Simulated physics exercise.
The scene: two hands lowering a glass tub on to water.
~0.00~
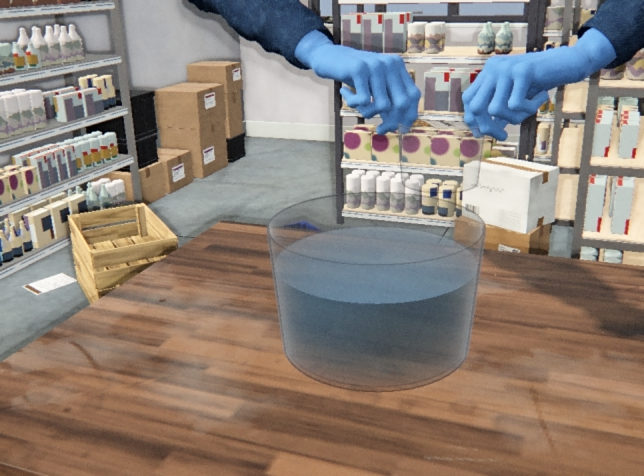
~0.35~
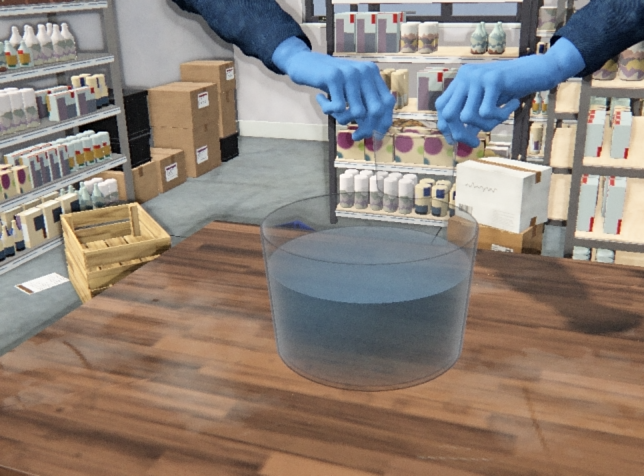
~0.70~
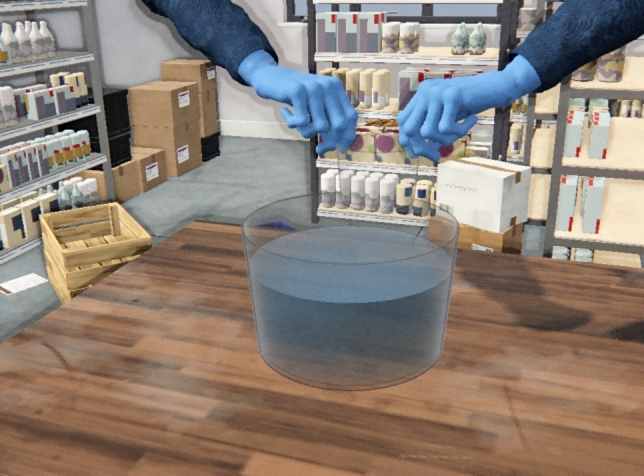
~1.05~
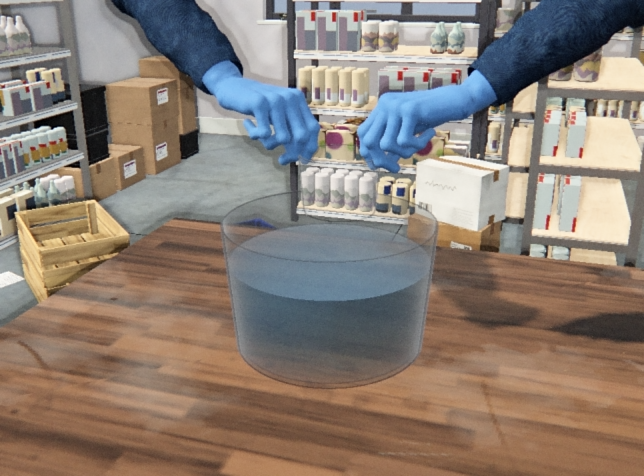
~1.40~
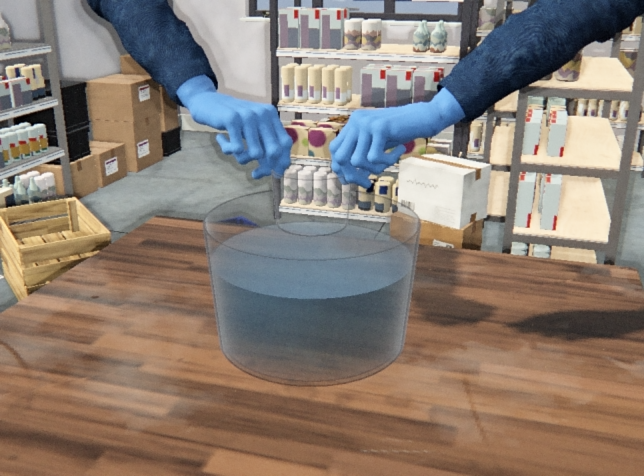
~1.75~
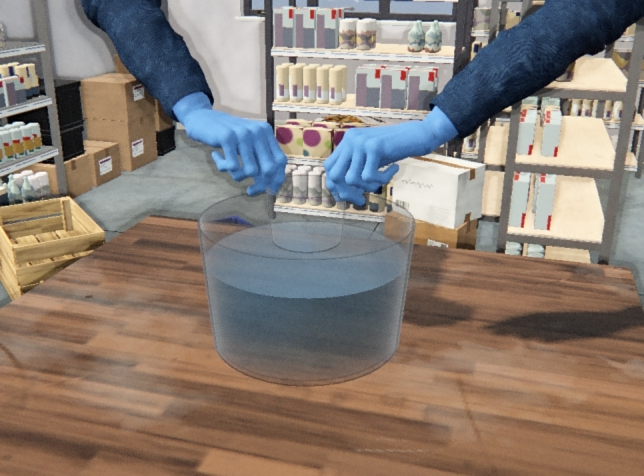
Two blue-gloved hands in dark sleeves came down toward a clear round basin of water on a wooden table, lowering a hard-to-see clear tub until it was just over the water.
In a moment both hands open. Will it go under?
The tub floats.
Around 2.2 s, the tub dips into the water.
Around 2.8 s, it bobs and steadies.
Around 5.0 s, the tub floats with about half of its side showing.
